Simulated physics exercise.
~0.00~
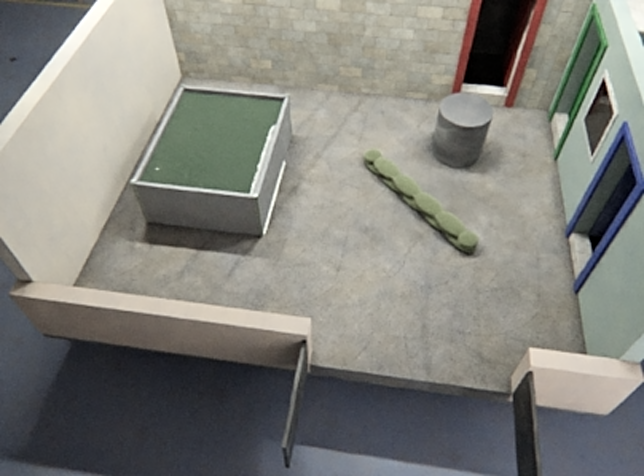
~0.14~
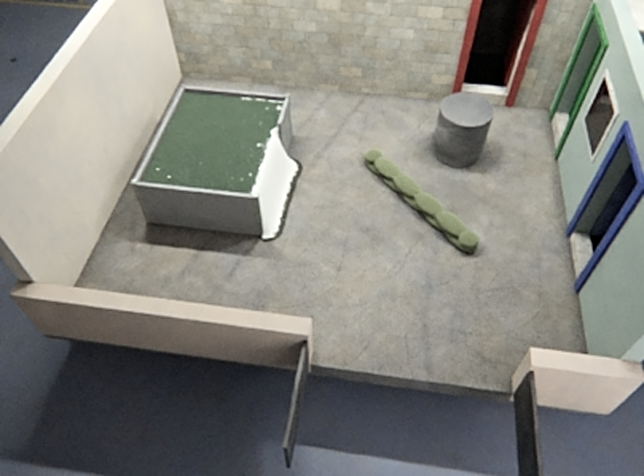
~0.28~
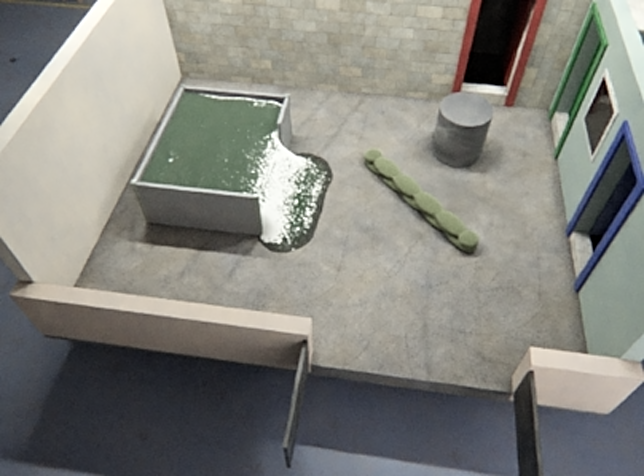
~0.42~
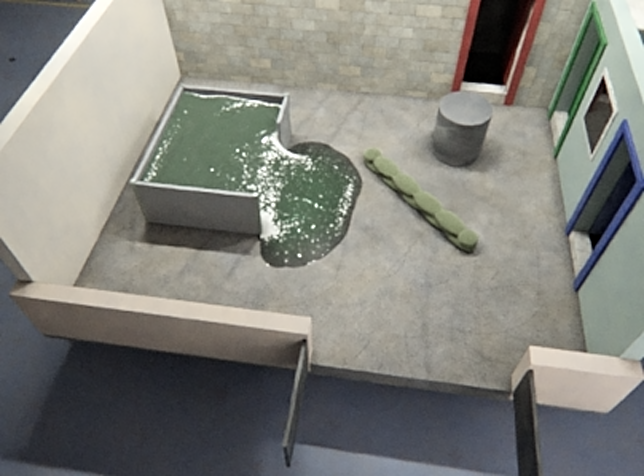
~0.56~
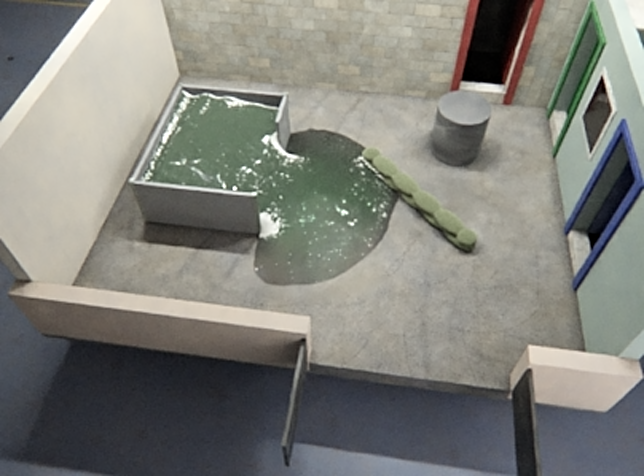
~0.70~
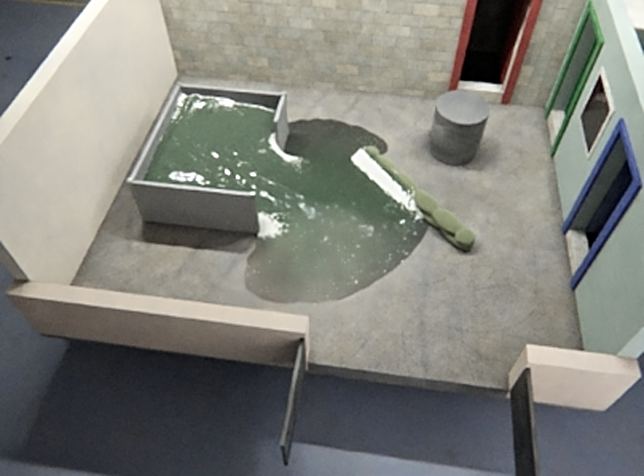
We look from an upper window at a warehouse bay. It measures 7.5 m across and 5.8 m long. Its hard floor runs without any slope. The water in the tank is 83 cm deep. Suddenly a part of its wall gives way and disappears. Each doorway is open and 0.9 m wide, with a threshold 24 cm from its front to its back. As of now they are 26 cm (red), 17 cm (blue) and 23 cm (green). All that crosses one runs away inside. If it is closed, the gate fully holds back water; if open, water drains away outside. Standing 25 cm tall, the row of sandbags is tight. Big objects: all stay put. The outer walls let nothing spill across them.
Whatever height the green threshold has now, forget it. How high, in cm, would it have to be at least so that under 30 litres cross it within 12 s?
I would say at least 9.5 cm.
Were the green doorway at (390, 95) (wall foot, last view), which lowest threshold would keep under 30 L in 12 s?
You'd want it roughly 6.5 cm high.
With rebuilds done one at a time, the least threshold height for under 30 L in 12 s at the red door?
Red: Roughly 12.5 cm.
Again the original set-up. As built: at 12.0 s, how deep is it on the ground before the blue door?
The depth there is around 7.5 cm.
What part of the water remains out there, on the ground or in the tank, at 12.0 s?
Roughly 54 %.
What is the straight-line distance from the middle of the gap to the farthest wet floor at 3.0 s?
Around 5.6 m from the gap.
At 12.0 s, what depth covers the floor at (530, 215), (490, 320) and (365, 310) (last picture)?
I'd read roughly 5, 6 and 3 cm there.
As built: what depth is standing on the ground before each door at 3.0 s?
Lab note, cm: Red 6; blue 21; green 5.
After 1.4 s water covers 40 % of the floor, deepest (42 cm) near (393, 193); it has not reached the green door.
After 3.0 s water covers 60 % of the floor, deepest (36 cm) near (511, 361); 5 cm at the green door, 0 litres in over its 23 cm threshold.
After 12.0 s water covers 85 % of the floor, deepest (10 cm) near (230, 121); 7 cm at the green door, 0 litres in over its 23 cm threshold.
At the green door as built, the water arrived by 3.0 s and peaked near 17 cm at 6.4 s.
Run again over the same 12 s with other heights there, 40 litres in over 8.5 cm, 15 litres over 11.5 cm. The limit of 30 litres is kept from about 9.5 cm up.
